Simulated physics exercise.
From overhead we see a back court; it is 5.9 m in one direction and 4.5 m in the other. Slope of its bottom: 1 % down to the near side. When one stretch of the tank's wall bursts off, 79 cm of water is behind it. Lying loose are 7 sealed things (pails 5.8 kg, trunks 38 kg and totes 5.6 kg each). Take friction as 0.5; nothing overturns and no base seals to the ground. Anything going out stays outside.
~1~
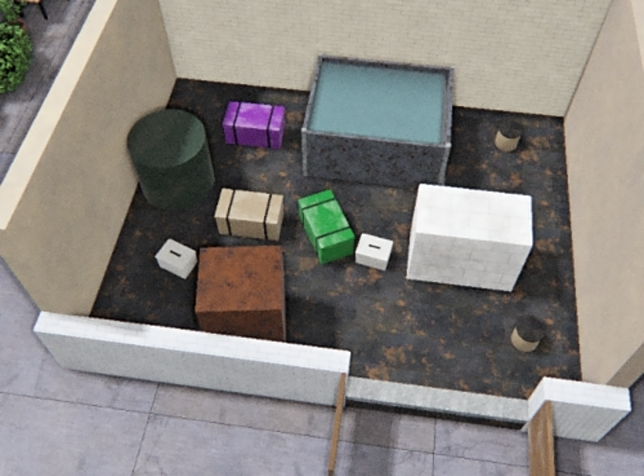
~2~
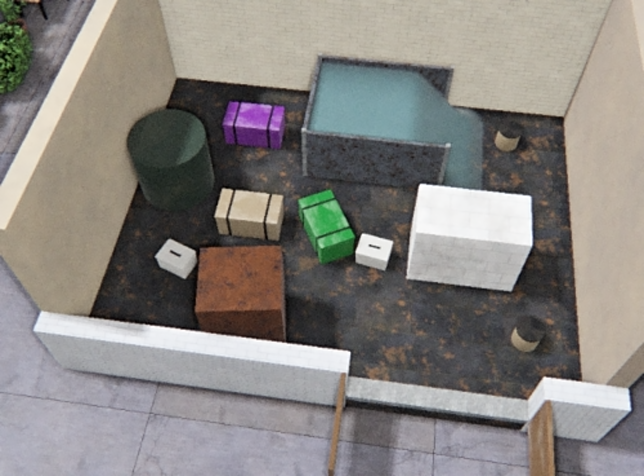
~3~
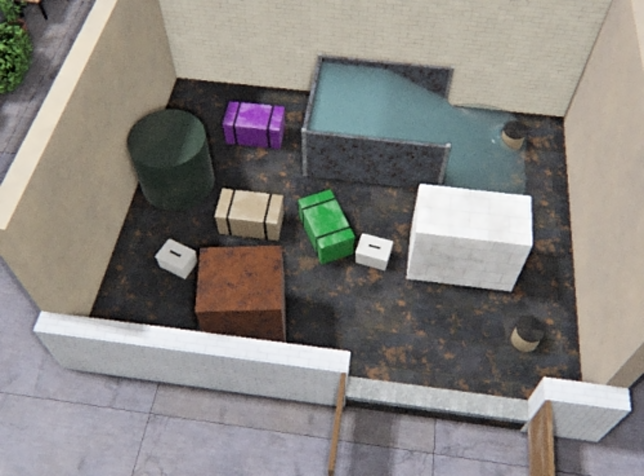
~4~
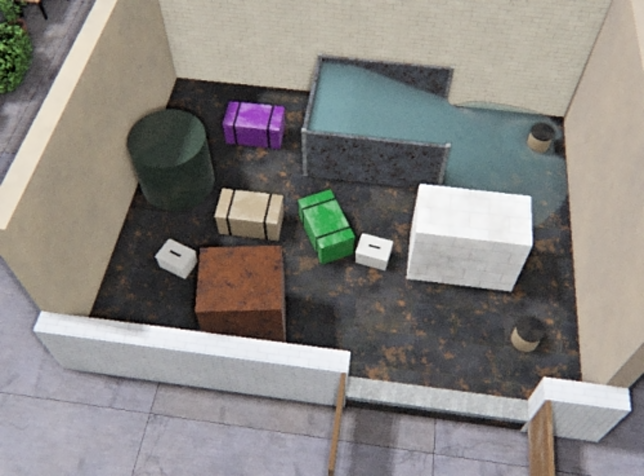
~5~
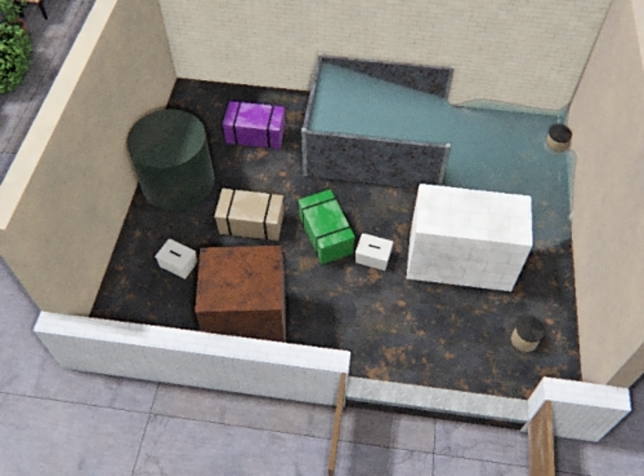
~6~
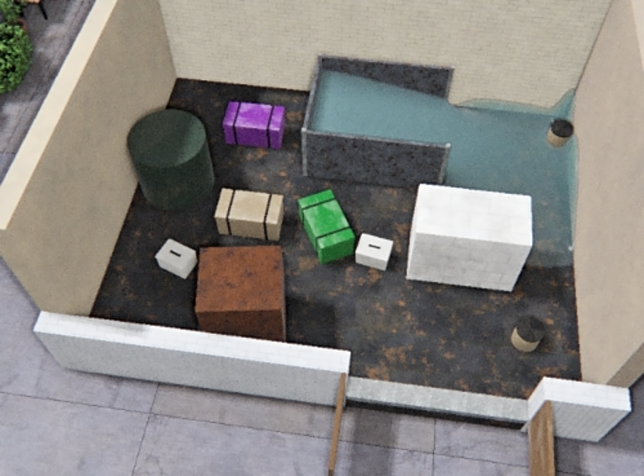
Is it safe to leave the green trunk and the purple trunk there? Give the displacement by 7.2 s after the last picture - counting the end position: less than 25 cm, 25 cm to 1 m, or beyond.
First the green trunk: It barely budges. Then the purple trunk: It barely budges.
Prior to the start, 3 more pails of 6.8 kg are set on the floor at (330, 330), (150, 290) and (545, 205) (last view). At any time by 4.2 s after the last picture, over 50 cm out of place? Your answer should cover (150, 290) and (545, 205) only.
Lab note - ordered: Below threshold / above threshold.
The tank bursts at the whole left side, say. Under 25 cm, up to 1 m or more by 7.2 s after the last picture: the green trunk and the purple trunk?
Here's how it goes: The green trunk edges along somewhat, and the purple trunk edges along somewhat.
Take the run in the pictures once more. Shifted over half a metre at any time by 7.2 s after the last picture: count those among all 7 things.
That comes to 2.
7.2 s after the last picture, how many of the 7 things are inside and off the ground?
At that instant the tally stands at 1.
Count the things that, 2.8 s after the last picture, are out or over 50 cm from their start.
I make it 2 by then.
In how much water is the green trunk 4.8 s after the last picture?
Roughly 7 cm at that moment.
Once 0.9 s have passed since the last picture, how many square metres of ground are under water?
Somewhere around 8.5 m2, roughly.
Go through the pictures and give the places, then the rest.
The first frame shows the green trunk at (326, 218) rests on the ground; the purple trunk at (254, 116) rests on the ground; water covers 2.6 m2; 0 of 7 have shifted.
The second frame shows the green trunk at (326, 218), on the bottom; the purple trunk at (254, 116), on the bottom; 3.5 m2 under water; 0 of 7 have shifted.
The third frame shows the green trunk at (326, 218) rests on the ground; the purple trunk at (254, 116) rests on the ground; water covers 4.6 m2; 1 of 7 have shifted.
The fourth frame shows the green trunk at (326, 218) rests on the ground; the purple trunk at (254, 116) rests on the ground; 5.9 m2 under water; 1 of 7 have shifted.
The fifth frame shows the green trunk at (326, 218), on the bottom; the purple trunk at (254, 116) rests on the ground; water covers 6.7 m2; 1 of 7 have shifted.
The sixth frame shows the green trunk at (326, 218) rests on the ground; the purple trunk at (254, 116), on the bottom; water covers 6.9 m2; 1 of 7 have shifted.
Then, 0.9 s after the last picture the green trunk is near (326, 218), 0.0 m from its start, aground; the purple trunk is near (254, 116), 0.0 m from its start, aground; 0 of 7 are out; 1 afloat.
Then, 2.8 s after the last picture the green trunk is near (326, 218), 0.0 m from its start, aground; the purple trunk is near (254, 116), 0.0 m from its start, aground; 1 of 7 are out; 1 afloat.
Then, 4.8 s after the last picture the green trunk is near (326, 218), 0.0 m from its start, aground; the purple trunk is near (254, 116), 0.0 m from its start, aground; 2 of 7 are out; 0 afloat.
Then, 7.2 s after the last picture the green trunk is near (326, 218), 0.0 m from its start, aground; the purple trunk is near (254, 116), 0.0 m from its start, aground; 2 of 7 are out; 1 afloat.
